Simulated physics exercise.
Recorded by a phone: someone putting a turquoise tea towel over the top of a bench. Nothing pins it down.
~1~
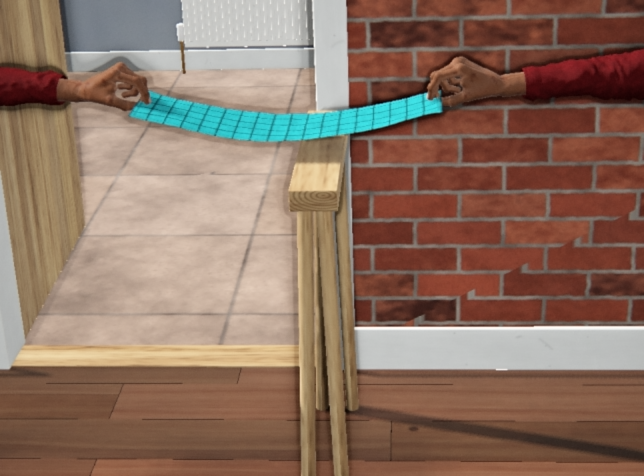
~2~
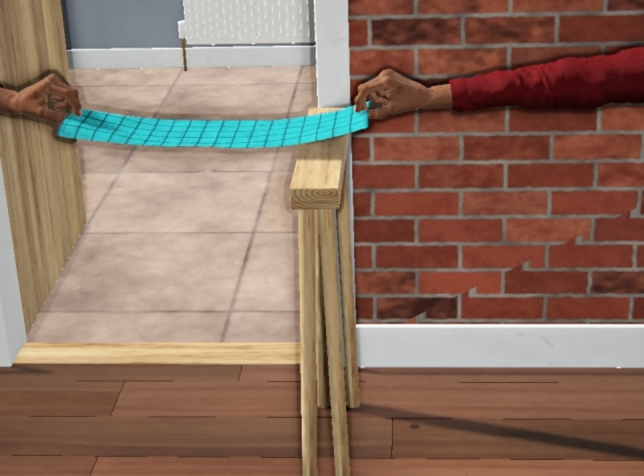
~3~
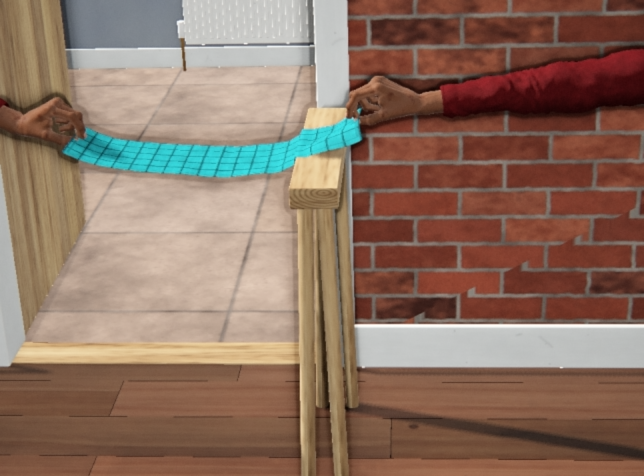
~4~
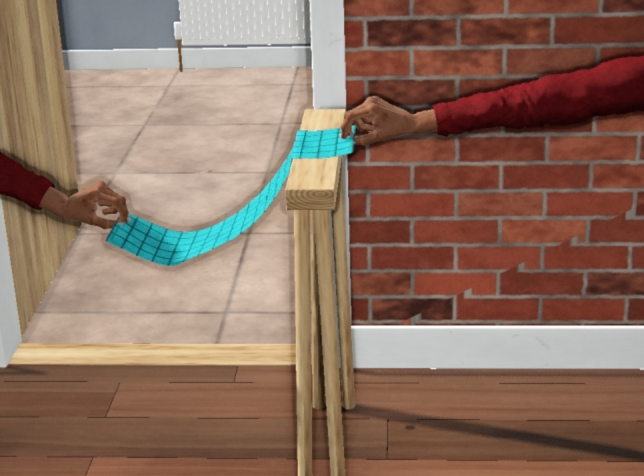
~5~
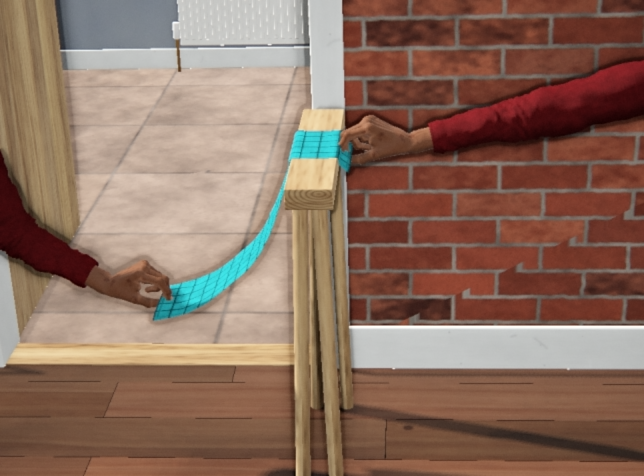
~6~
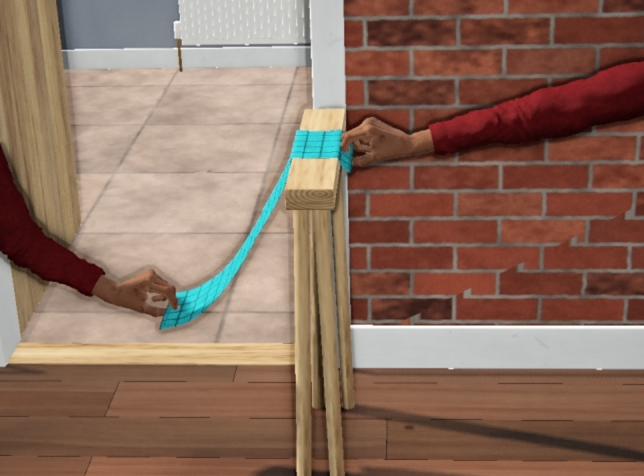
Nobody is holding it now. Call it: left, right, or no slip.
Left.
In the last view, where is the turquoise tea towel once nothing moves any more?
It settles near (258, 452).
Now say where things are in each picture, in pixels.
The first frame shows left end (134, 118); right end (436, 113); top of the bench (313, 195).
The second frame shows left end (63, 137); right end (362, 129).
The third frame shows left end (67, 155); right end (357, 142); top of the bench (313, 193).
The fourth frame shows left end (111, 244); right end (347, 154).
The fifth frame shows left end (158, 320); right end (344, 169).
The sixth frame shows left end (165, 329); right end (346, 170); far more of it on the left.
Then, 0.36 s later than the last view, tea towel clear of the top and falling near (260, 335).
Then, 0.60 s later than the last view, tea towel in a heap on the floor near (258, 452).
Finally, tea towel in a heap on the floor near (258, 452). The turquoise tea towel falls on the left side.
